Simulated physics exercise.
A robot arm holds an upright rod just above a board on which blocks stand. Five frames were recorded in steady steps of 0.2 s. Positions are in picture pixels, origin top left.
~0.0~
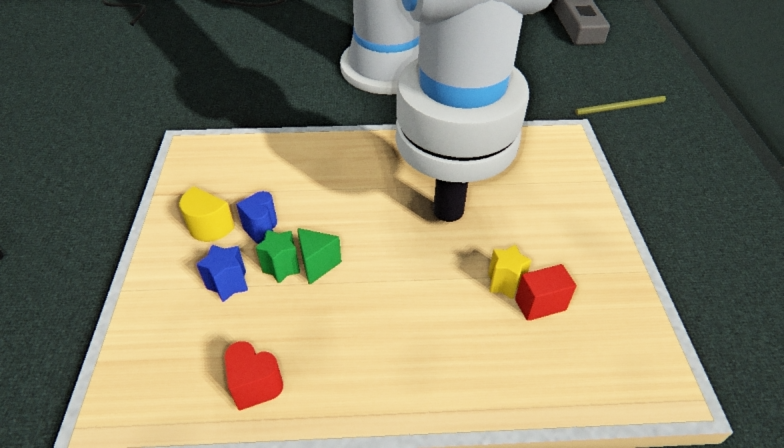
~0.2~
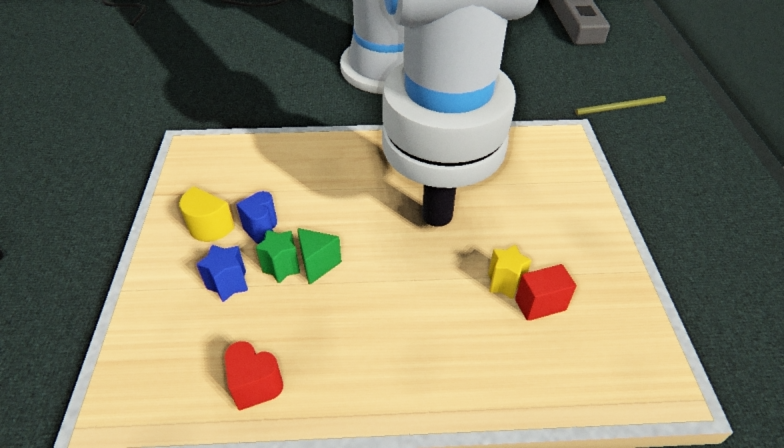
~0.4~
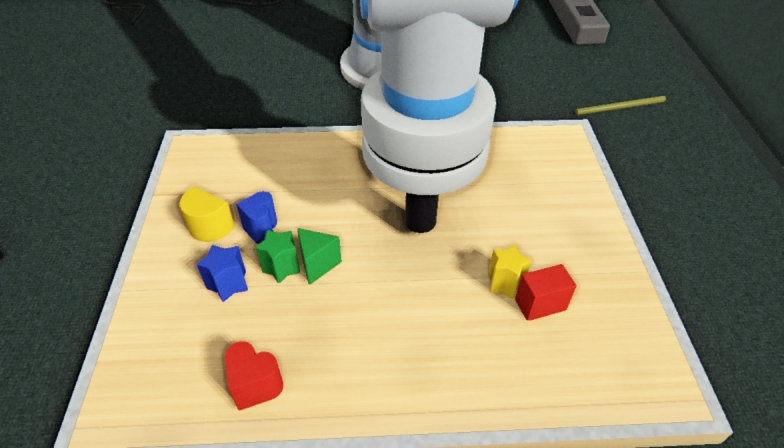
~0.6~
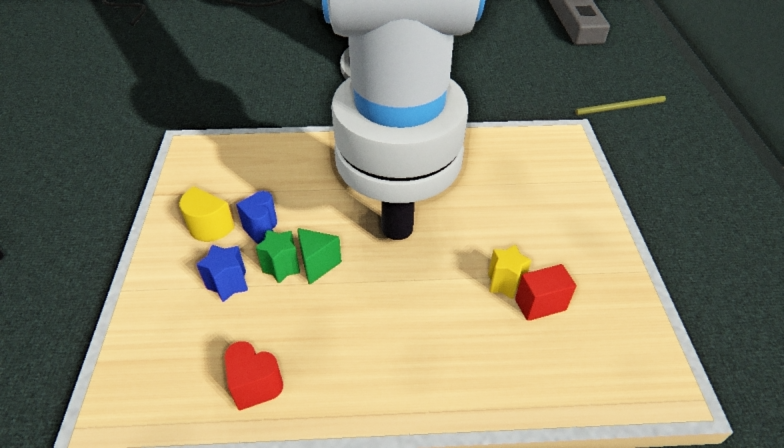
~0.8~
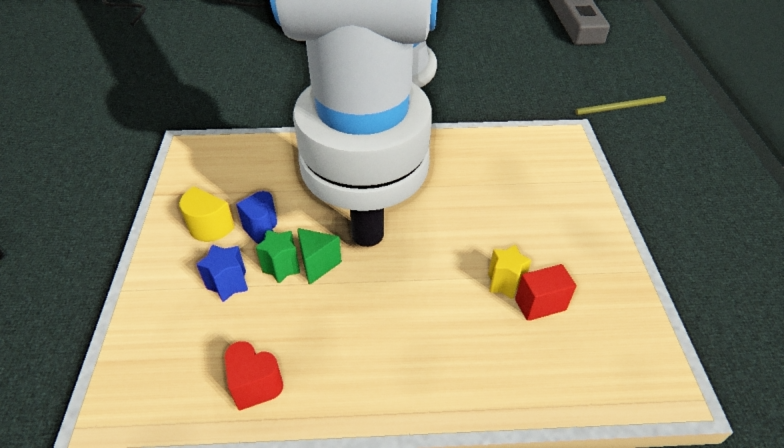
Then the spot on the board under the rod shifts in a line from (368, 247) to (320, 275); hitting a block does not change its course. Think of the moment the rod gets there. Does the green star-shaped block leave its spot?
I'd say yes.
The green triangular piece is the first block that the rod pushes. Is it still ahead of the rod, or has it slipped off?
It keeps leading.
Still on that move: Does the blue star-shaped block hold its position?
That would be a yes.
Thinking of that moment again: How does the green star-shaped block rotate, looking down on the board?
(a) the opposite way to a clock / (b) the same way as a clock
My pick is b.
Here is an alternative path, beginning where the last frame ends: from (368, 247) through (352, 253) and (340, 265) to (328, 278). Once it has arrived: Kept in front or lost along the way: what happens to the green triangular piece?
Held in front.
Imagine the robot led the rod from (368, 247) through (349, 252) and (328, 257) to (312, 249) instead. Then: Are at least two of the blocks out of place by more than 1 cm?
No, it doesn't check out.
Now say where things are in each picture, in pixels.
Rod tip (449, 211); block tops, blue star-shaped block (220, 259); blue heart-shaped block (256, 204); green star-shaped block (276, 242); green triangular piece (314, 241), in the first picture.
Rod (437, 216); blocks unchanged, in the second picture.
Rod (421, 222); blocks unchanged, in the third picture.
Rod (398, 229); blocks unchanged, in the fourth picture.
Rod (368, 235); blue star-shaped block (220, 259); blue heart-shaped block (256, 204); green star-shaped block (276, 242); green triangular piece (314, 241), in the fifth picture.
The first path, step by step. Halfway along, rod (343, 250); green star-shaped block (270, 243); green triangular piece (302, 246).
At the end, rod (318, 264); blue star-shaped block in place; blue heart-shaped block in place; green star-shaped block (262, 243), turned 40° clockwise; green triangular piece (285, 259), turned 45° clockwise.
